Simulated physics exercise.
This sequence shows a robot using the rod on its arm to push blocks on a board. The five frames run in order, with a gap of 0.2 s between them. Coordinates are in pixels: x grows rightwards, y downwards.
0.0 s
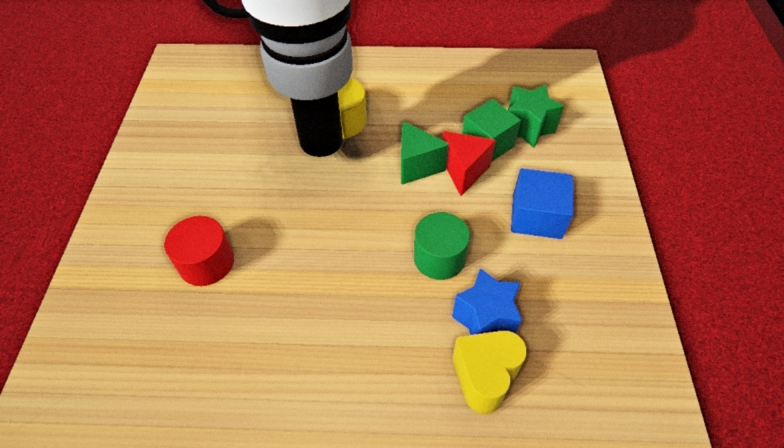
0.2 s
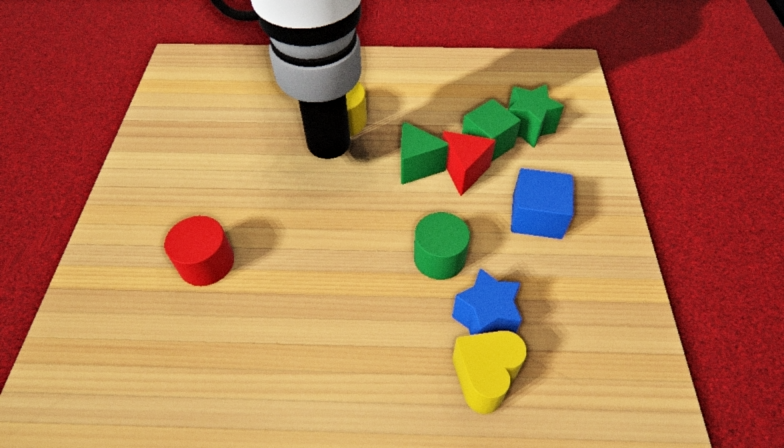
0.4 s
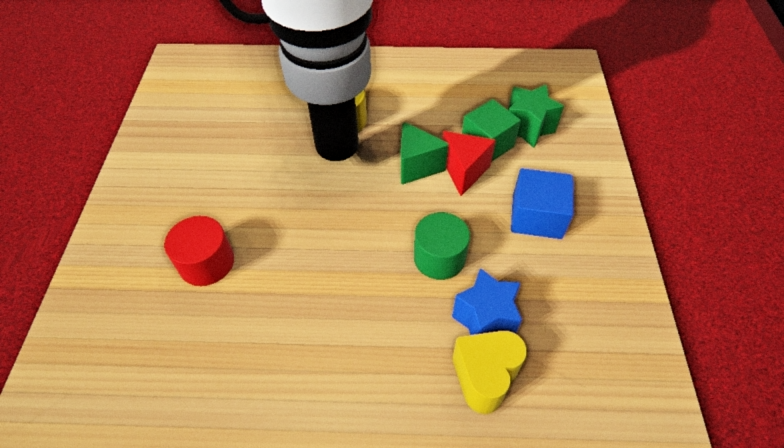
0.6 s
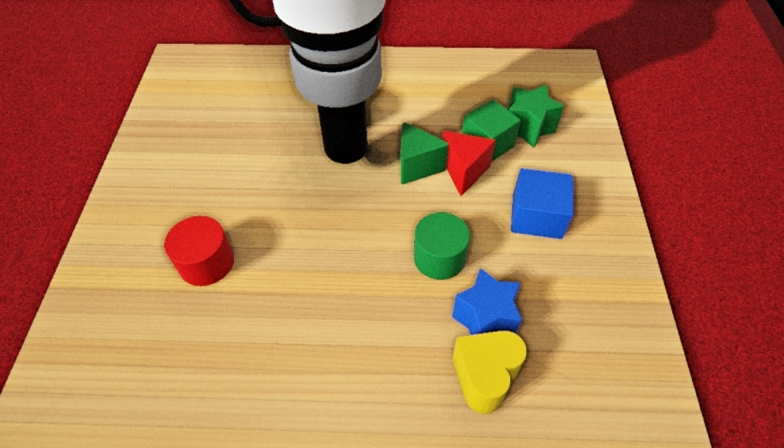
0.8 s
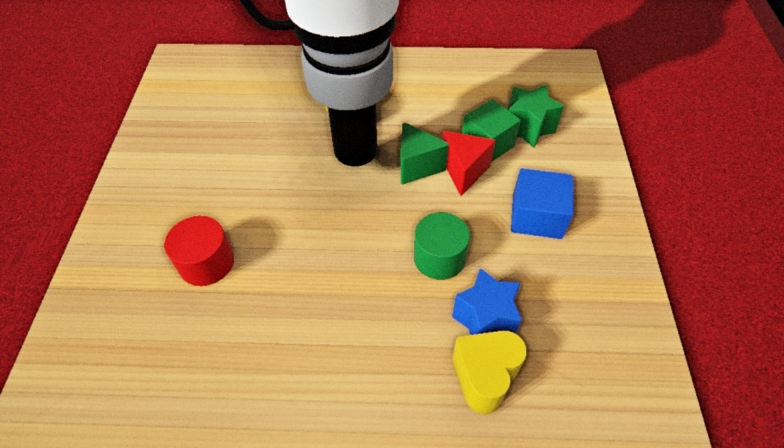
On a wooden board, a robot arm's black rod moves slightly right toward a green triangle.
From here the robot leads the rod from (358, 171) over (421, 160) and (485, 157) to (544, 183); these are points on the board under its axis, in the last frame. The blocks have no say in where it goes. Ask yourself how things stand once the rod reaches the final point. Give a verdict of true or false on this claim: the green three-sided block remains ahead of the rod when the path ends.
Verdict: True.
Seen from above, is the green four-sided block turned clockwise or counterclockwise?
The block turns counter-clockwise.
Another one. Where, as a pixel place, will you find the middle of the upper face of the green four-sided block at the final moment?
Answer: (542, 111).
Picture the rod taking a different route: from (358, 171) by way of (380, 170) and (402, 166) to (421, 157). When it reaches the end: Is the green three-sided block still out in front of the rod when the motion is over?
In short: Yes.
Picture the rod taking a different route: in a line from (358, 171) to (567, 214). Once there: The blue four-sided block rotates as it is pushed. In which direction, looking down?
It spins with the clock.
The first path, step by step. One third of the way, rod (424, 141); green three-sided block (464, 137), turned 15° clockwise; red three-sided block (510, 153), turned 15° clockwise; green four-sided block (497, 117), turned 20° anticlockwise.
Two thirds of the way, rod (489, 138); green three-sided block (530, 141); red three-sided block (563, 158), turned 85° clockwise; green four-sided block (535, 109), turned 65° anticlockwise; blue four-sided block (553, 194).
At the end, rod (551, 164); green three-sided block (593, 155); red three-sided block (608, 180), turned 90° clockwise; green four-sided block (542, 111), turned 90° anticlockwise; blue four-sided block (553, 195).
